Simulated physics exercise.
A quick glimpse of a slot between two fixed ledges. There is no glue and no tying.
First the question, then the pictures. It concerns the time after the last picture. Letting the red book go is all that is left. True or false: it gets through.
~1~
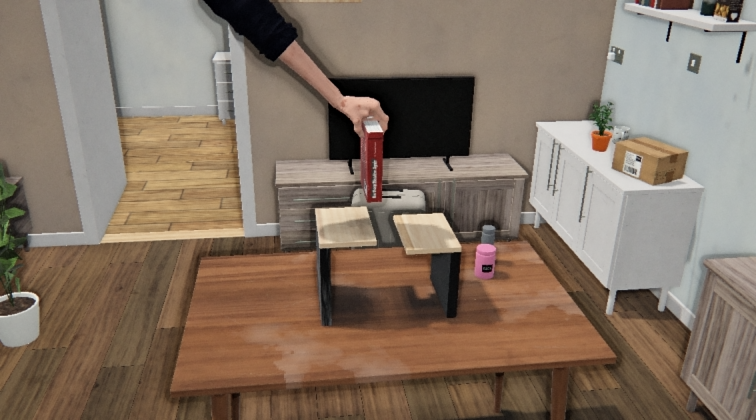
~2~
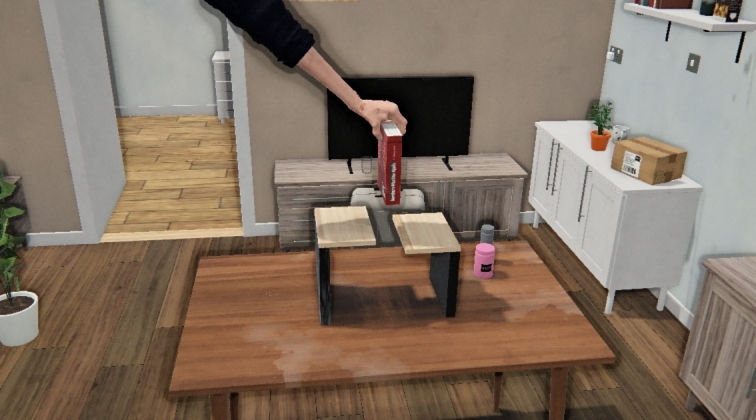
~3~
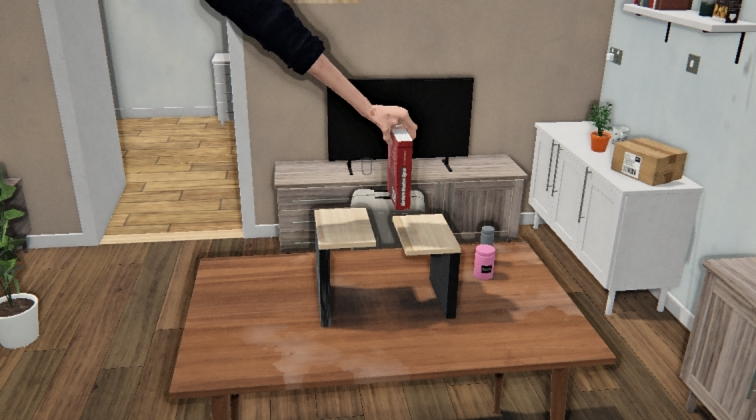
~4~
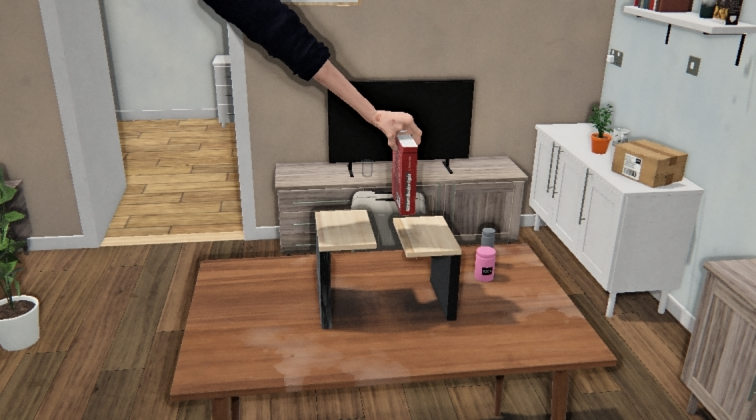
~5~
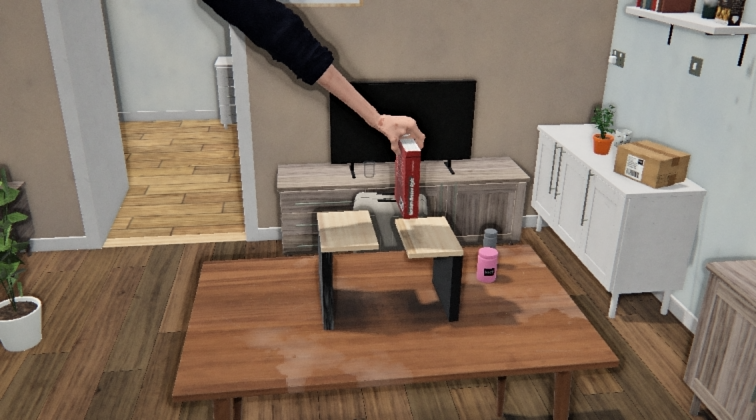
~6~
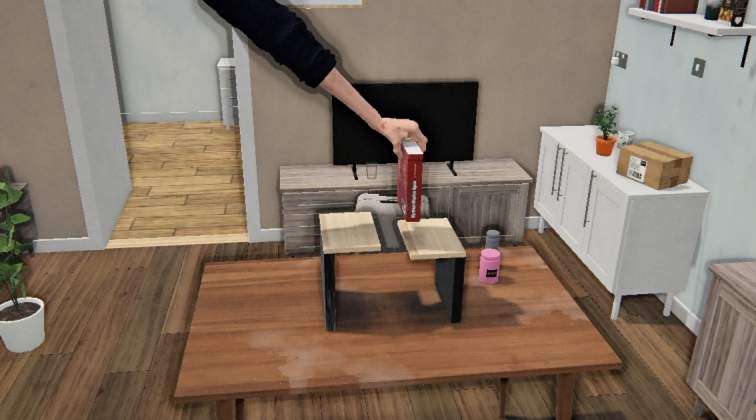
False.
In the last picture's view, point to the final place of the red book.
Around (408, 205).
Then, 0.20 s past the last view, red book displaced a little near (409, 195).
Then, 0.30 s past the last view, red book displaced a little near (409, 205).
Finally, moved from the start, red book; the other 2 still in place. Final places as the last picture's camera would see them, red book near (408, 205). The book is caught.
